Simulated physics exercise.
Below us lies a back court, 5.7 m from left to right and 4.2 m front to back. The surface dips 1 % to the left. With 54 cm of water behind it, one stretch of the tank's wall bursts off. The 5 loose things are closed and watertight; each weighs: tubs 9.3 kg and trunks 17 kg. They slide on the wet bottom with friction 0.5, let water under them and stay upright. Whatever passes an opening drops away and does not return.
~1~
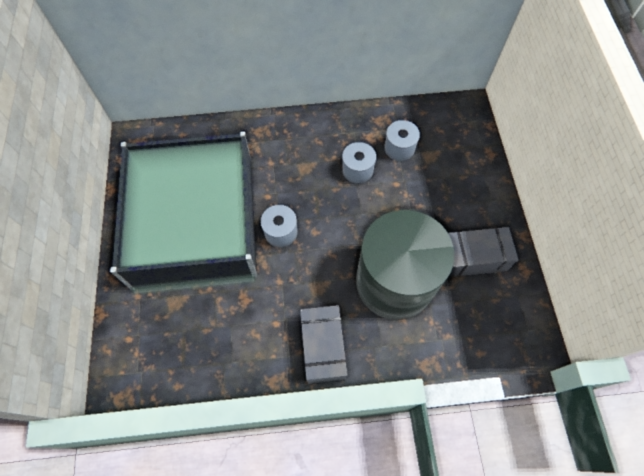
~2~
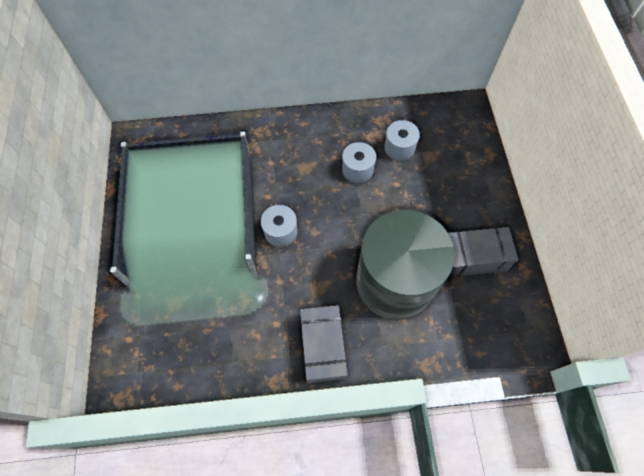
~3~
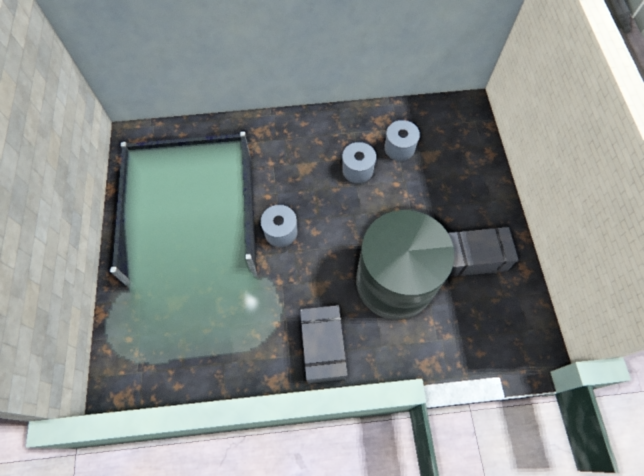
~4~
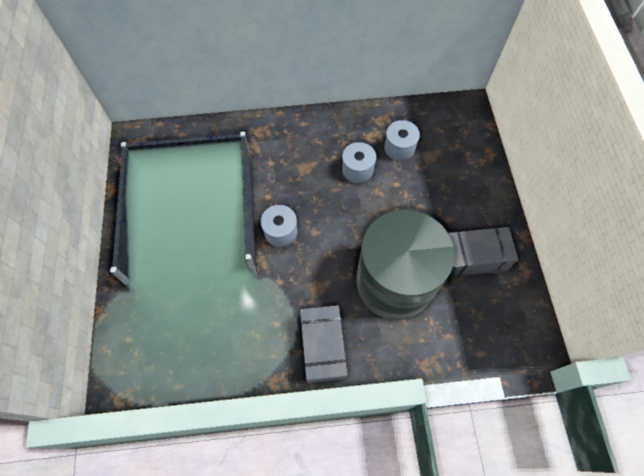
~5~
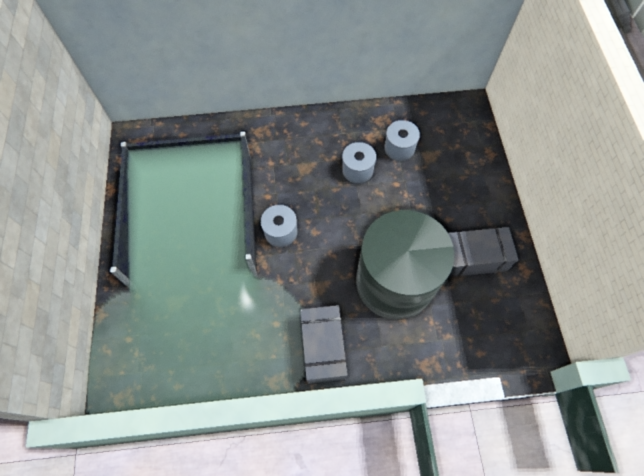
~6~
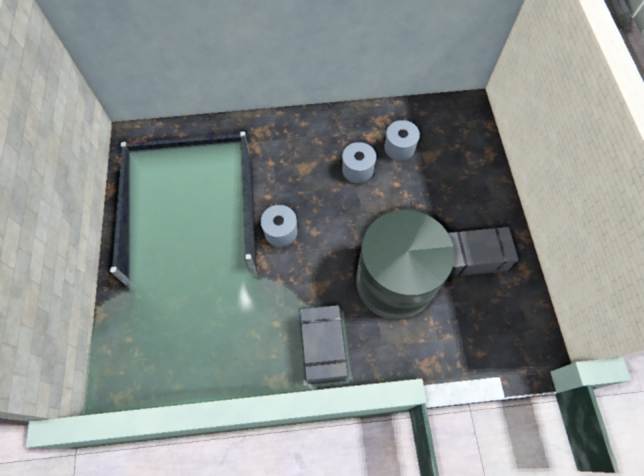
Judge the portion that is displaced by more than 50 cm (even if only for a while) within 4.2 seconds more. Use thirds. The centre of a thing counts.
It is not even a third.
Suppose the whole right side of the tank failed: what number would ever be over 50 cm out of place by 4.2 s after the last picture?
Then 5.
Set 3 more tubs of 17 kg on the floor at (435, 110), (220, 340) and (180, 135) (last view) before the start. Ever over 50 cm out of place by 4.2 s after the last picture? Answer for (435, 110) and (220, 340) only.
In turn: Short of it, past it.
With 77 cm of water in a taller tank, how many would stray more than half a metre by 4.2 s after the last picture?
In that case 3 of them.
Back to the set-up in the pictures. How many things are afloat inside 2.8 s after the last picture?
I count 1.
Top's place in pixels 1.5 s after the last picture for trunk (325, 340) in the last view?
Around (370, 321).
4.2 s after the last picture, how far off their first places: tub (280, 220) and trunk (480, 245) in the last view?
In that order: 0 cm, 20 cm.
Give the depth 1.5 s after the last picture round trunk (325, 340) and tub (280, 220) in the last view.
About 9 and 0 cm.
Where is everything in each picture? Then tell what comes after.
A tub at (360, 156), on the bottom; a tub at (403, 134), on the bottom; water covers 2.7 m2; 0 of 5 have shifted, in the first frame.
A tub at (360, 156), on the bottom; a tub at (403, 134) rests on the ground; water covers 3.5 m2; 0 of 5 have shifted, in the second frame.
A tub at (360, 156) rests on the ground; a tub at (403, 134) rests on the ground; 4.5 m2 under water; 0 of 5 have shifted, in the third frame.
A tub at (360, 156) rests on the ground; a tub at (403, 134) rests on the ground; 5.7 m2 under water; 0 of 5 have shifted, in the fourth frame.
A tub at (360, 156) rests on the ground; a tub at (403, 134) rests on the ground; water covers 6.4 m2; 0 of 5 have shifted, in the fifth frame.
A tub at (360, 156) rests on the ground; a tub at (403, 134) rests on the ground; 6.6 m2 under water; 0 of 5 have shifted, in the sixth frame.
Then, 0.4 s after the last picture 0 of 5 are over 50 cm from their spots; 0 afloat.
Then, 1.5 s after the last picture 1 of 5 are over 50 cm from their spots; 0 afloat.
Then, 2.8 s after the last picture 1 of 5 are over 50 cm from their spots; 1 afloat.
Then, 4.2 s after the last picture 1 of 5 are over 50 cm from their spots, and 1 have been at some point; 0 afloat.
